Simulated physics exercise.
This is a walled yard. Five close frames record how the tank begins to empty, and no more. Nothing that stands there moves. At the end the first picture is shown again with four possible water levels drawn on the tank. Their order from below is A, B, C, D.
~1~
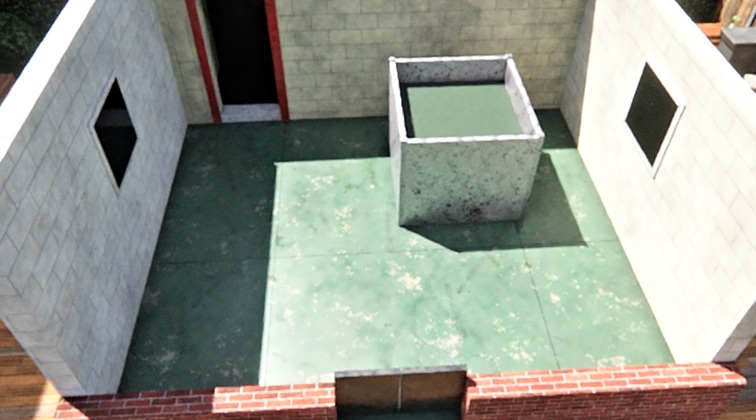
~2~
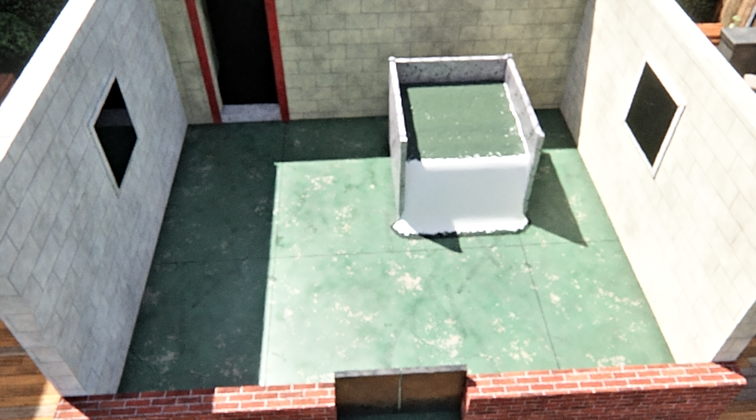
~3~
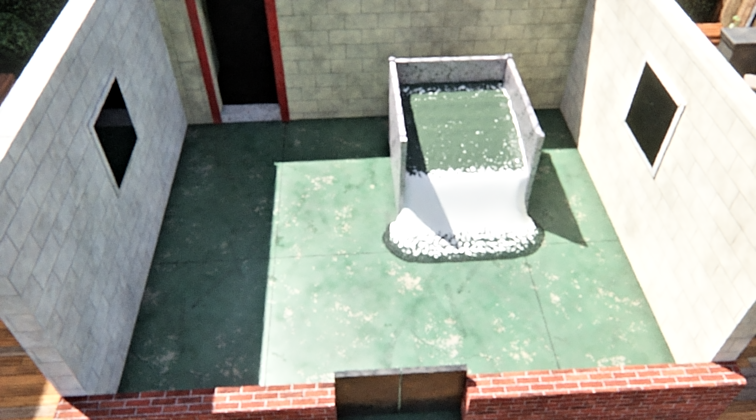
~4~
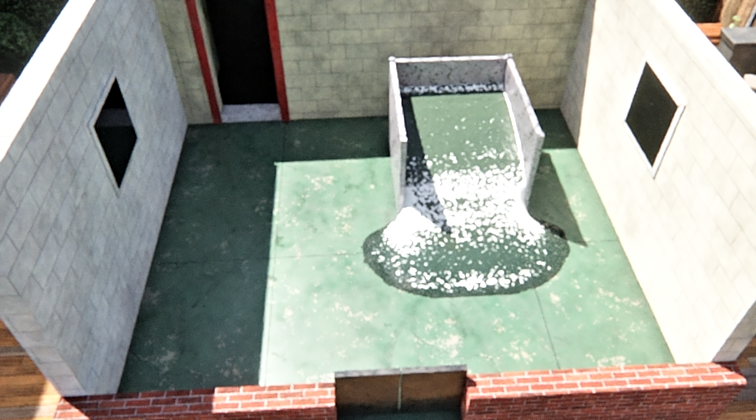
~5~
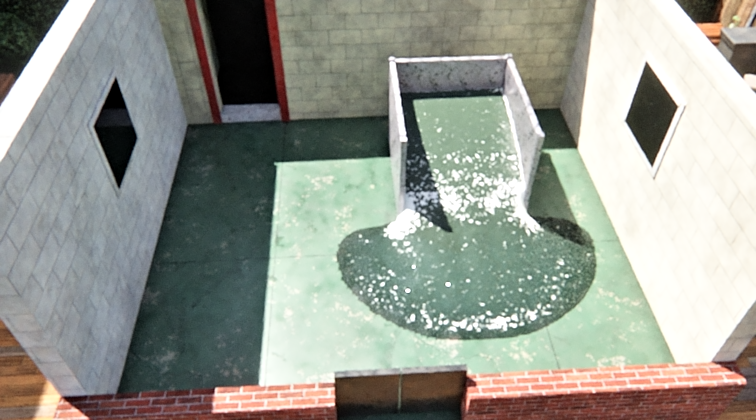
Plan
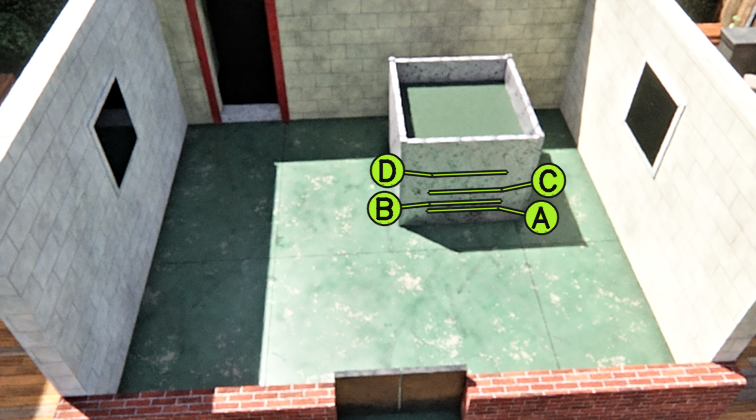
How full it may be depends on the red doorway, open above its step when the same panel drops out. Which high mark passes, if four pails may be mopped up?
D.
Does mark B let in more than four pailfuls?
No.
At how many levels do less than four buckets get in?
All of them.
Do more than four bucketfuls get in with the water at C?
No, that is safe.
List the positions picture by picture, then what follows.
Water in the tank at rest, its middle at (458, 118); foot of the red doorway at (252, 121); shut gate at (400, 375).
Water covers 2 % of the ground and shows as far out as (400, 228).
Water covers 5 % of the ground and shows as far out as (392, 244).
Water covers 10 % of the ground and shows as far out as (385, 272).
Water covers 17 % of the ground and shows as far out as (434, 330).
On the marked copy, A at (463, 209); B at (464, 202); C at (466, 191); D at (468, 173); from the bottom up A, B, C, D.
Choosing A, nothing gets over.
Choosing B, nothing gets over.
Choosing C, nothing gets over.
Choosing D, a splash gets over, under a bucket.
